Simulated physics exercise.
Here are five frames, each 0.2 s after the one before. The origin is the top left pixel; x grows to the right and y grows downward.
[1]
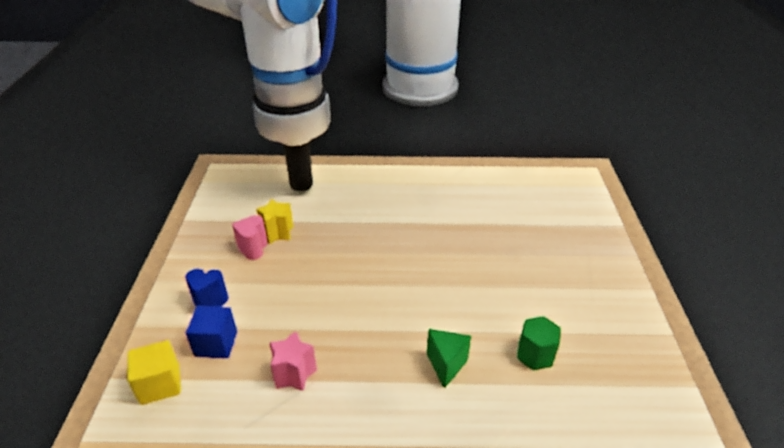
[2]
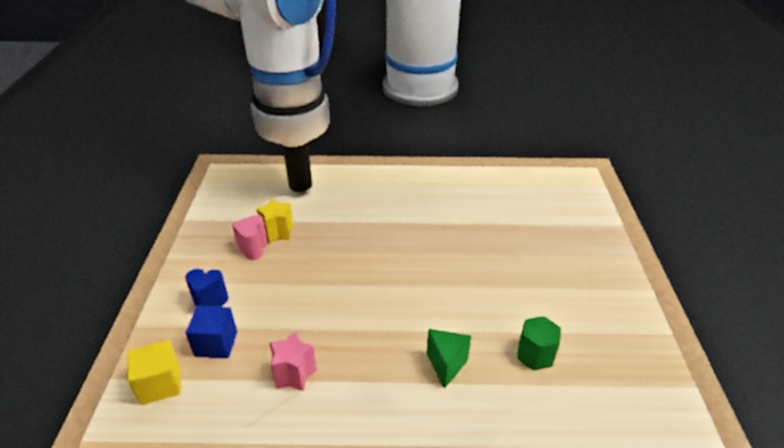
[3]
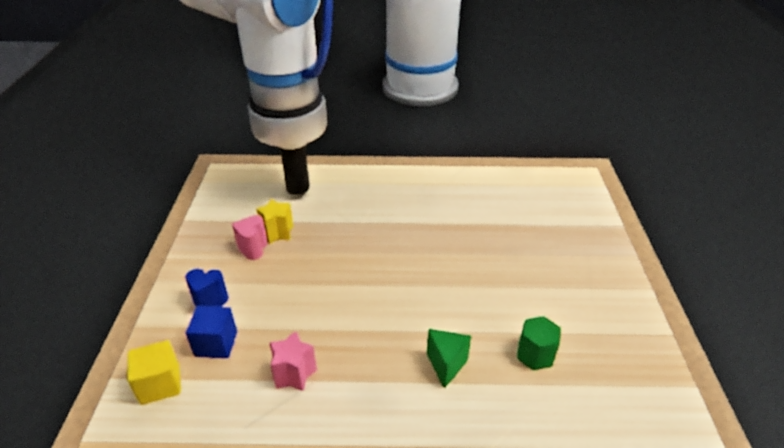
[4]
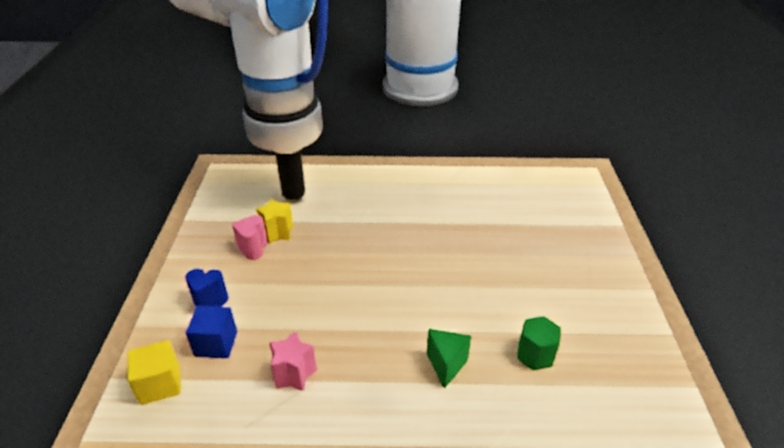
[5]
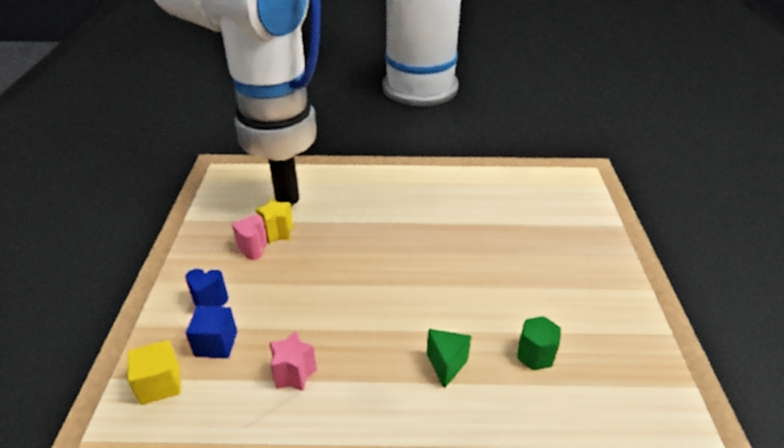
Robot arm with a black post shifting slightly left and down near a yellow star, while coloured blocks stay still on a wooden board.
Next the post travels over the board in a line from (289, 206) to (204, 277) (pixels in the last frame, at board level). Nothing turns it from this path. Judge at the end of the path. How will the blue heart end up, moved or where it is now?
Same place.
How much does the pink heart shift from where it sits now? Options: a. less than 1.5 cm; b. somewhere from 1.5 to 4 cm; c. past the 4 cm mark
Option b.
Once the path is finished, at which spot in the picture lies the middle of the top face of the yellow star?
The centre of its top face lies at (269, 221).
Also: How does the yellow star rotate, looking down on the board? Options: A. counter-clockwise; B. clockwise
A: Counter-clockwise.
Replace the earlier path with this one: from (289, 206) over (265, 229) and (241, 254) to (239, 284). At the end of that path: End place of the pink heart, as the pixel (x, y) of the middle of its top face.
It will end up at (248, 275).
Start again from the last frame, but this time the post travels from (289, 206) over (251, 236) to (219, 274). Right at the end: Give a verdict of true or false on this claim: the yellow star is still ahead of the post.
Verdict: False.
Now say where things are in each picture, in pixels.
The first picture shows post's lower end (302, 184); blue heart (202, 277); pink heart (248, 225); yellow star (274, 209).
The second picture shows post (301, 185); blocks still.
The third picture shows post (298, 188); blocks still.
The fourth picture shows post (294, 193); blocks still.
The fifth picture shows post (288, 199); blue heart (202, 277); pink heart (248, 225); yellow star (274, 209).
The first path, step by step. One third of the way, post (261, 221); pink heart (243, 234), turned 40° clockwise; yellow star (270, 217), turned 60° anticlockwise.
Two thirds of the way, post (232, 245); pink heart (240, 242); yellow star (269, 221), turned 90° anticlockwise.
At the end, post (202, 270); blue heart still; pink heart (239, 245), turned 20° anticlockwise; yellow star (269, 221), turned 90° anticlockwise.
